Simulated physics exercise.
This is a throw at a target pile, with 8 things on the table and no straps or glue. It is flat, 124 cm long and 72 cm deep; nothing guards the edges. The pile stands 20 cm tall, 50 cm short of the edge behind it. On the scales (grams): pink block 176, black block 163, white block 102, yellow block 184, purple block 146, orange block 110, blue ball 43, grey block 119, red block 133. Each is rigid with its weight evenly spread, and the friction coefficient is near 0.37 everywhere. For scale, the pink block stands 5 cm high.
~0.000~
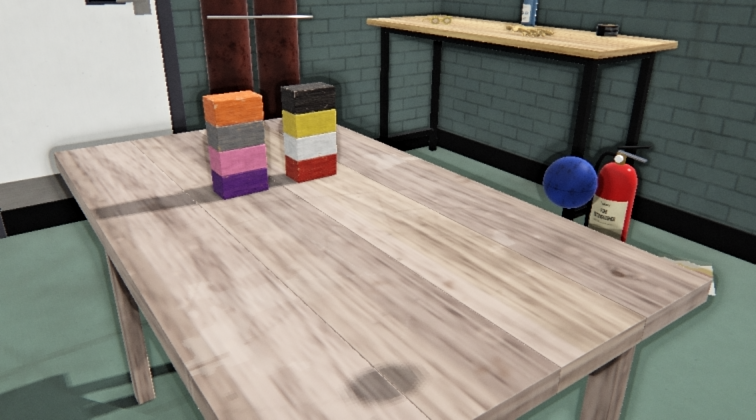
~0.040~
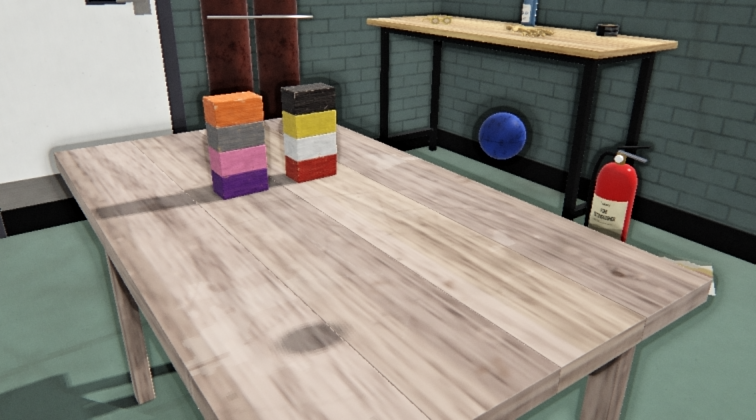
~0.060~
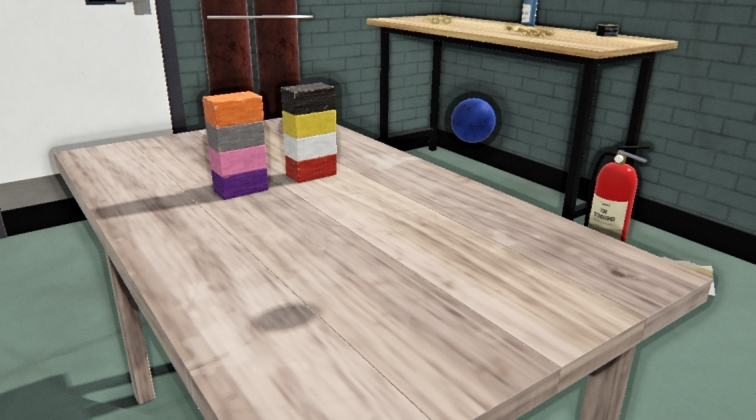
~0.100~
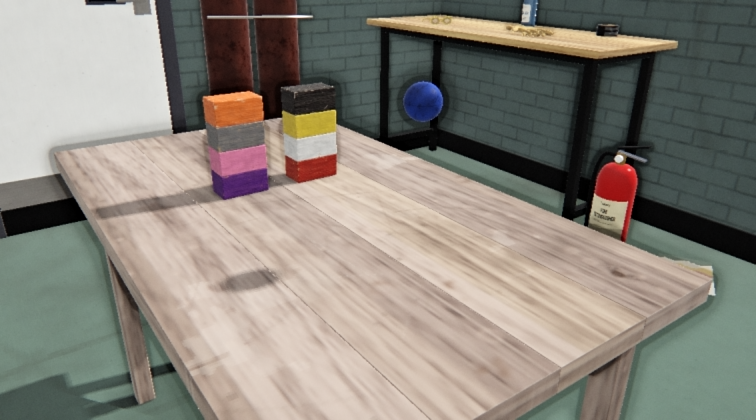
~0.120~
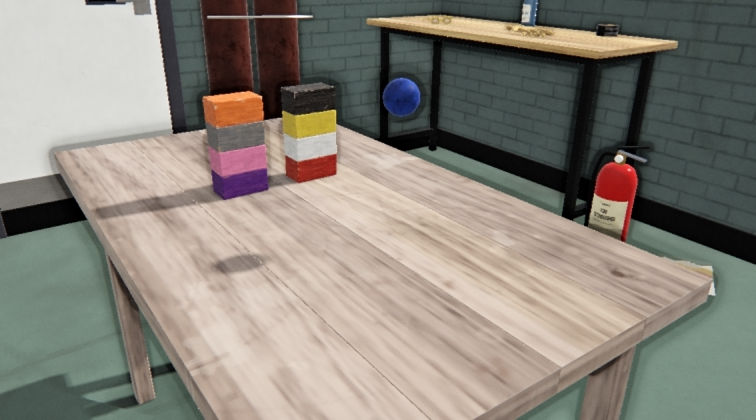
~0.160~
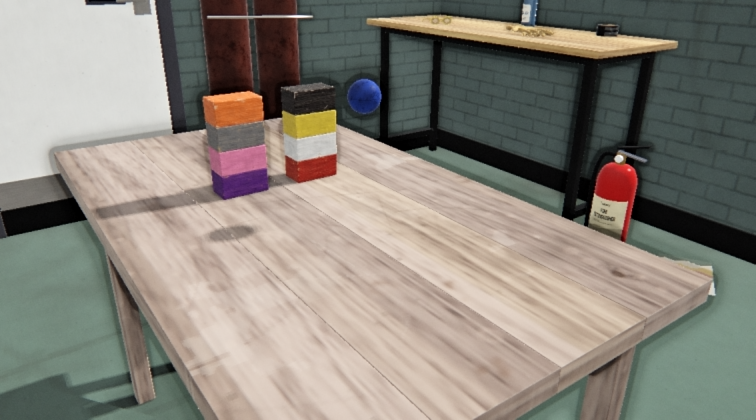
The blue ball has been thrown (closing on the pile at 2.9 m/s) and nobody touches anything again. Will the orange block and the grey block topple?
The orange block keeps standing; the grey block keeps standing.
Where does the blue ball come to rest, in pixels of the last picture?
Near (338, 170).
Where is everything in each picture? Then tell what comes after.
Gap 62 cm; blue ball (570, 183); orange block (234, 108); grey block (236, 133), in the first picture.
Gap 51 cm; blue ball (502, 137); white block (310, 144), in the second picture.
Gap 45 cm; blue ball (473, 121); purple block (240, 180), in the third picture.
Gap 33 cm; blue ball (423, 102); pink block (238, 157), in the fourth picture.
Gap 28 cm; blue ball (401, 98); white block (310, 144), in the fifth picture.
Gap 16 cm; blue ball (364, 97); orange block (234, 109); grey block (236, 134), in the sixth picture.
Around 0.26 s, blue ball near (324, 119).
Around 0.36 s, blue ball near (332, 171); black block at 5° to upright; yellow block at 5° to upright; white block at 5° to upright.
Finally (1.1 s), all 8 still in place (within 4 cm). Final places as that camera would see them, orange block near (234, 109), grey block near (236, 134).
